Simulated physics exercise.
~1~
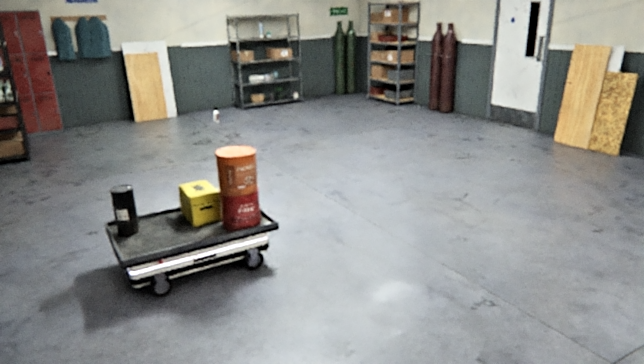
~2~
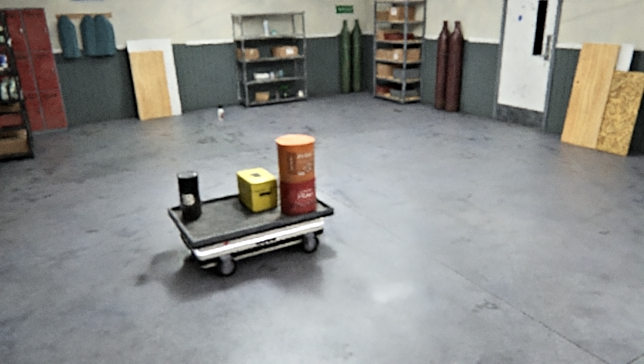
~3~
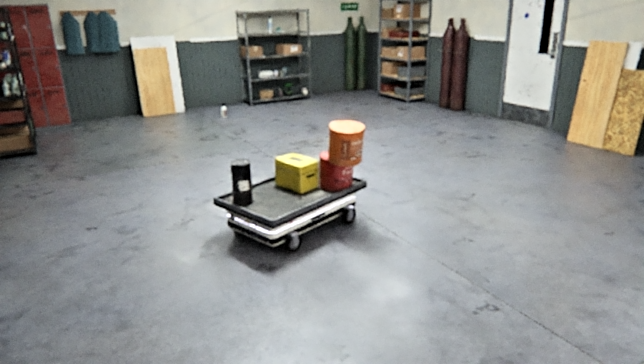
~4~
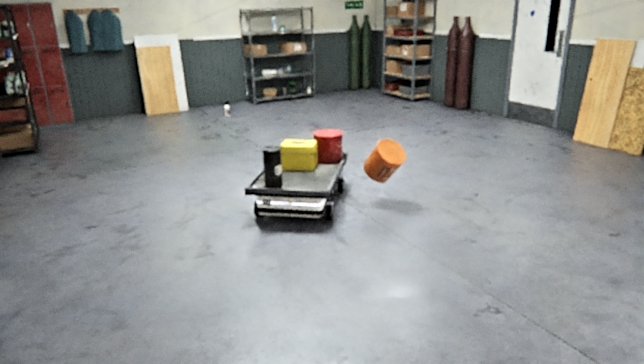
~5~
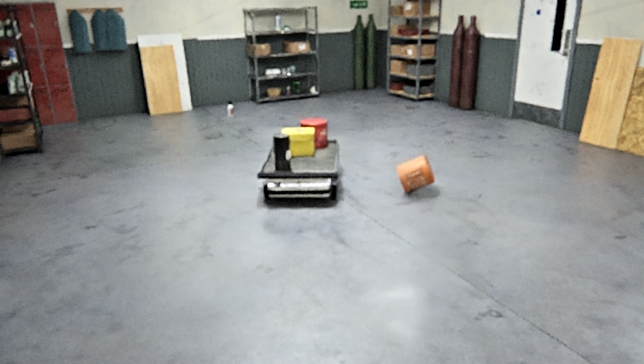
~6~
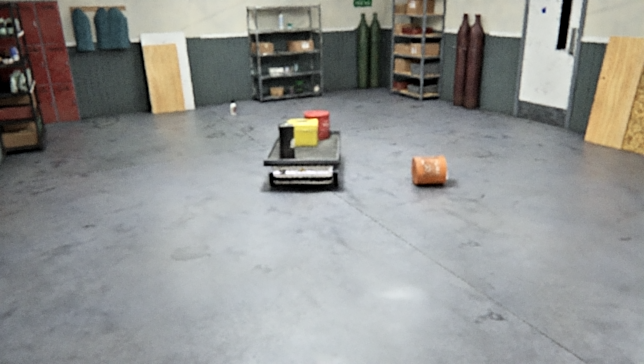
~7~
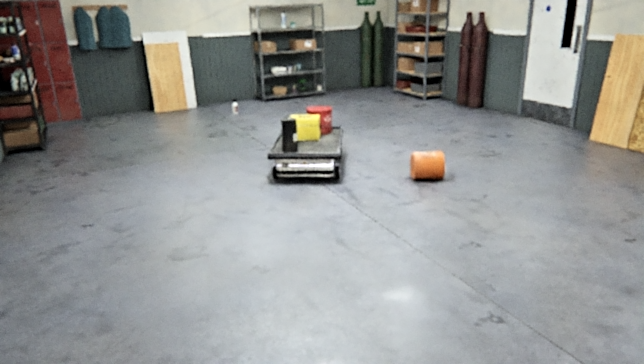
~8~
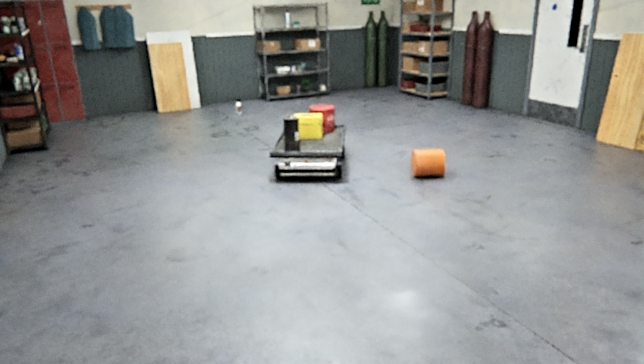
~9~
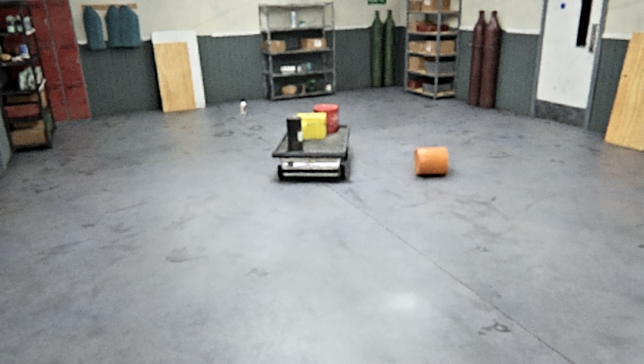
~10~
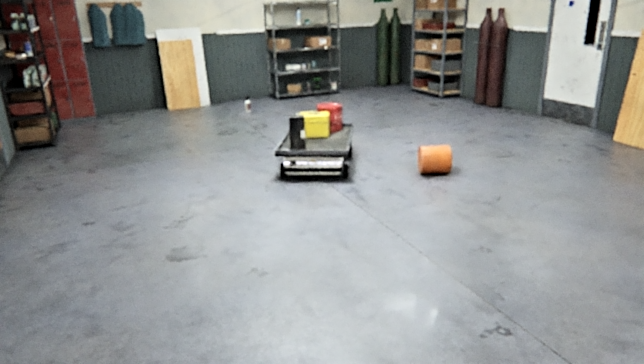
The clip opens on a flat cart in a workshop, carrying a black canister, a yellow box and an orange pail stacked on a red one. The cart rolls to the right across the grey floor, then curves away toward the shelves at the back. As it turns, the orange pail shifts off the red pail, tips over and drops past the cart's right side. It lands on the floor and settles on its side, while the cart rolls a little farther and stops. At the end, the canister, box and red pail remain aboard, with the orange pail lying to the right.
